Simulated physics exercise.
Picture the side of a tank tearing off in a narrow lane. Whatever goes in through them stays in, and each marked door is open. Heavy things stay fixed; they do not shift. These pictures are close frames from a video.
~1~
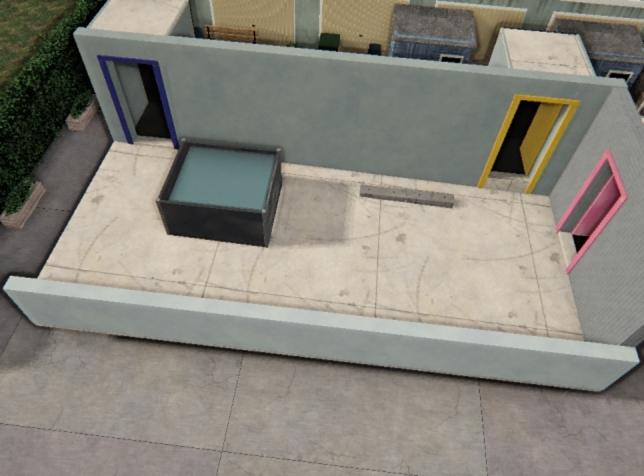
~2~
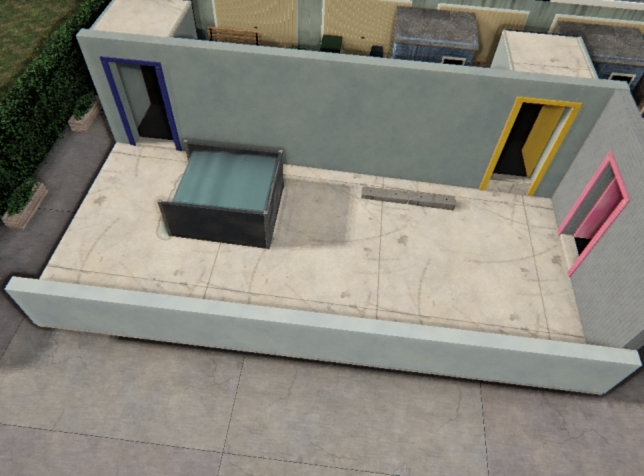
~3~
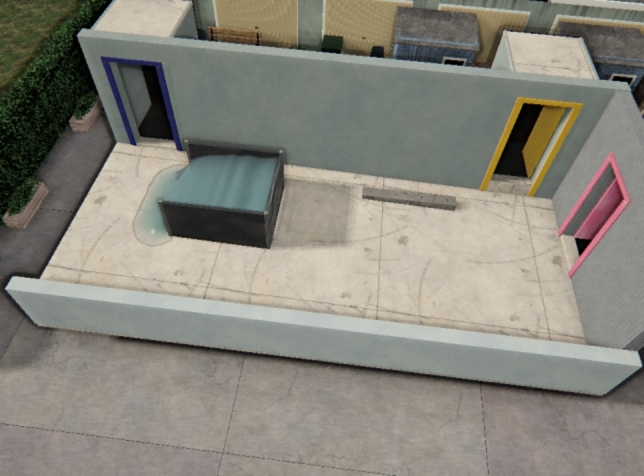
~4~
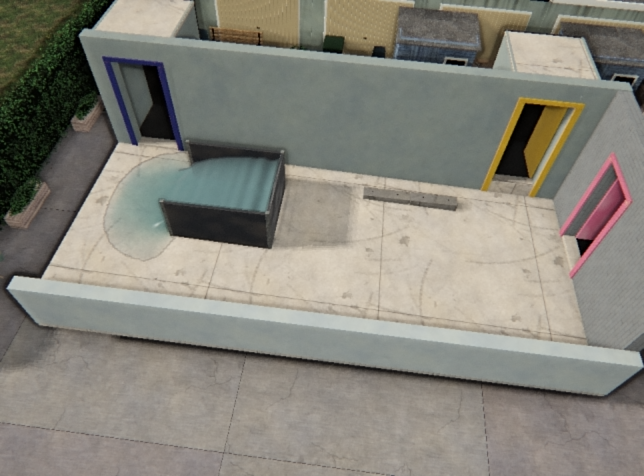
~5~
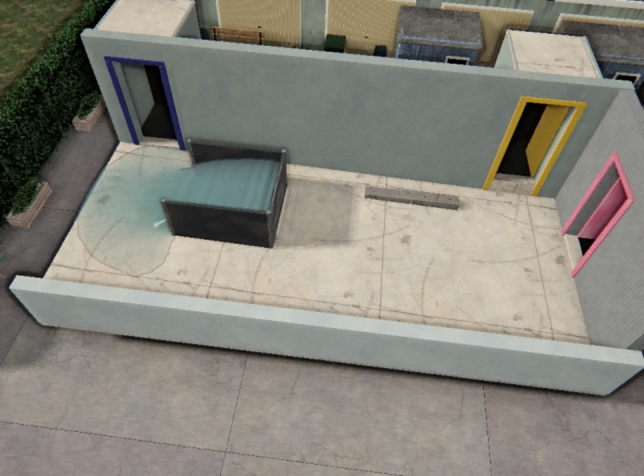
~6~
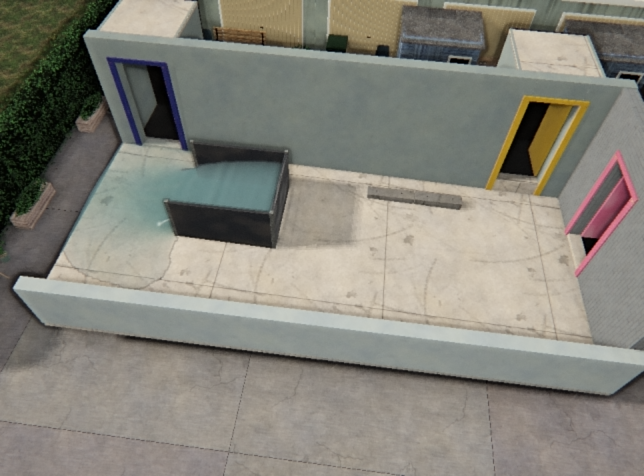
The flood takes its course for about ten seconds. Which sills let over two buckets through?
One by one: Pink door: Two pails at most; blue door: Over two pails; yellow door: Two pails at most.
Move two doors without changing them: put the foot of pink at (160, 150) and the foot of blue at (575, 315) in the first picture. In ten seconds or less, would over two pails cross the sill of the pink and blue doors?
Result - the pink one exceeds the limit while the blue one stays within limits.
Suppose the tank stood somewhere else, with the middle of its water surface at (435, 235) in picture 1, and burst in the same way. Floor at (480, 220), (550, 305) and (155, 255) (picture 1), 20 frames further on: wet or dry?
First one stays unwetted, next one stays unwetted, last one gets inundated.
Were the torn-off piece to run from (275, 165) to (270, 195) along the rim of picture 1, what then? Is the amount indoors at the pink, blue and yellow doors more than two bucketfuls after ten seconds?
At the doors, pink crosses the line, blue never reaches it and yellow never reaches it.
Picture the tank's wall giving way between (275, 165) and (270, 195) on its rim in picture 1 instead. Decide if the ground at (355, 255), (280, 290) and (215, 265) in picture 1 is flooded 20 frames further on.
Respectively: Drenched, parched and parched.
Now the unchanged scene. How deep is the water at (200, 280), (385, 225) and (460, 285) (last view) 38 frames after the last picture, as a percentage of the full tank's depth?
In order: Roughly 0, 0 and 0 in a hundred.
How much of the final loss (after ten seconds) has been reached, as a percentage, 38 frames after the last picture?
Close to 95 out of every hundred.
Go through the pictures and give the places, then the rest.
In the first frame, the tank at (222, 178) is whole and still.
In the second frame, water pours out at (182, 196) and has run to (168, 238).
In the third frame, the front is at (142, 237), out from the gap at (183, 197).
In the fourth frame, water pours out at (184, 198) and has run to (108, 227).
In the fifth frame, water pours out at (186, 198) and has run to (80, 215).
In the sixth frame, the front is at (65, 248), out from the gap at (189, 198).
A moment on, water covers 20 % of the floor; the pink door not reached, the blue door over two buckets in, the yellow door not reached.
Next, water covers 20 % of the floor; the pink door not reached, the blue door over two buckets in, the yellow door not reached.
Then, water covers 20 % of the floor; the pink door not reached, the blue door far over two buckets in, the yellow door not reached.
Later, water covers 20 % of the floor; the pink door not reached, the blue door far over two buckets in, the yellow door not reached.
In the end, water covers 25 % of the floor; the pink door not reached, the blue door far over two buckets in, the yellow door not reached.
